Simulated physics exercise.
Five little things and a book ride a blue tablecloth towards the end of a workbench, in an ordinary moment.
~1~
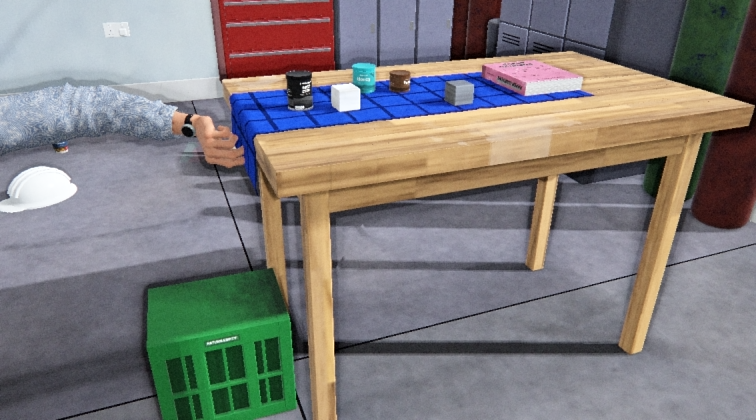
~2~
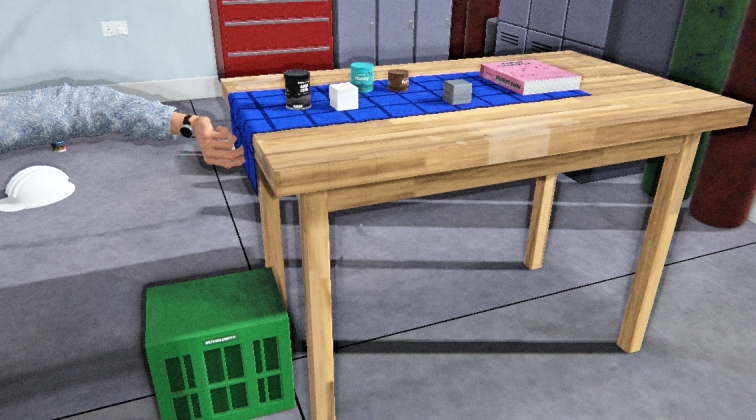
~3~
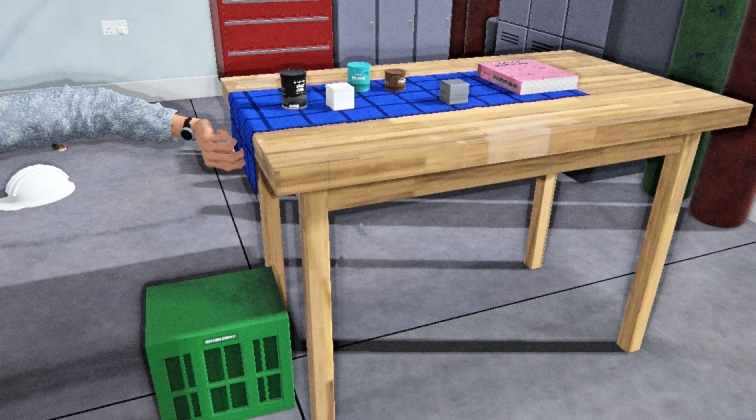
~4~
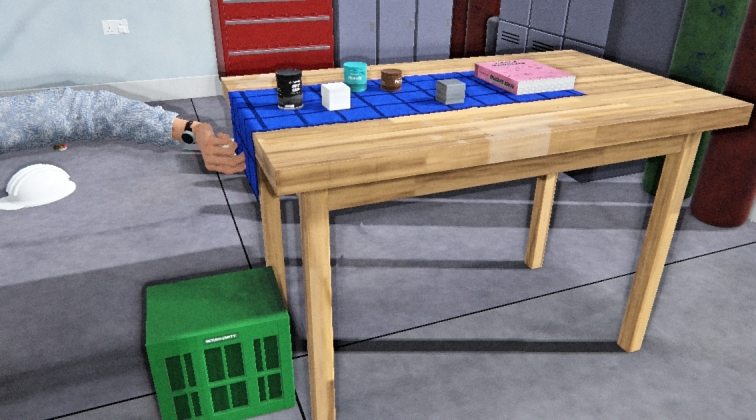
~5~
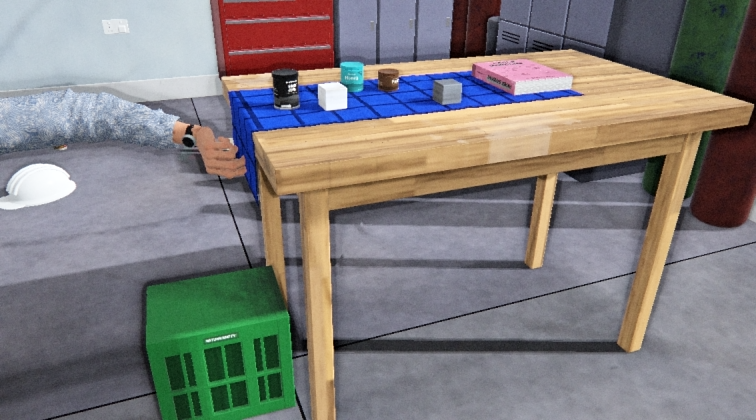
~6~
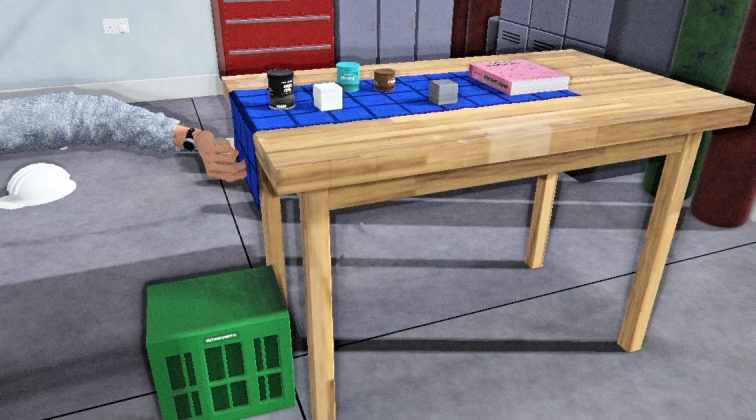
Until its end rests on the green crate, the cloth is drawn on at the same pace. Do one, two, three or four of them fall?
It is three.
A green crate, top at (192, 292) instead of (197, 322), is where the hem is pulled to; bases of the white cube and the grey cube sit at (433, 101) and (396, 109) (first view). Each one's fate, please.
The white cube stays put, the grey cube stays put.
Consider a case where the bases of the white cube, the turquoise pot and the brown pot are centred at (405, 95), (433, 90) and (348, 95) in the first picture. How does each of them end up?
Result - white cube: Still up; turquoise pot: Still up; brown pot: Down.
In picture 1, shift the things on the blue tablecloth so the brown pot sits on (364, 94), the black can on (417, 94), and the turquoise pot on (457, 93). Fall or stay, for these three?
In the end the brown pot is no longer on top, the black can is still on top, and the turquoise pot is still on top.
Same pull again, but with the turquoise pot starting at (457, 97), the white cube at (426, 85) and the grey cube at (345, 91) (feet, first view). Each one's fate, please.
In the end the turquoise pot is still up there, the white cube is still up there and the grey cube is no longer up there.
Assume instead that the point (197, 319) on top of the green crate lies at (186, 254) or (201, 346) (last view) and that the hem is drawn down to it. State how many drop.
1 and 4.
Early on, hem near (249, 223); black can gone.
Midway, hem near (252, 260); black can and white cube gone.
Near the end, hem on the crate; black can, white cube and turquoise pot gone.
Finally, hem on the crate; black can, white cube and turquoise pot gone. It carries off three.
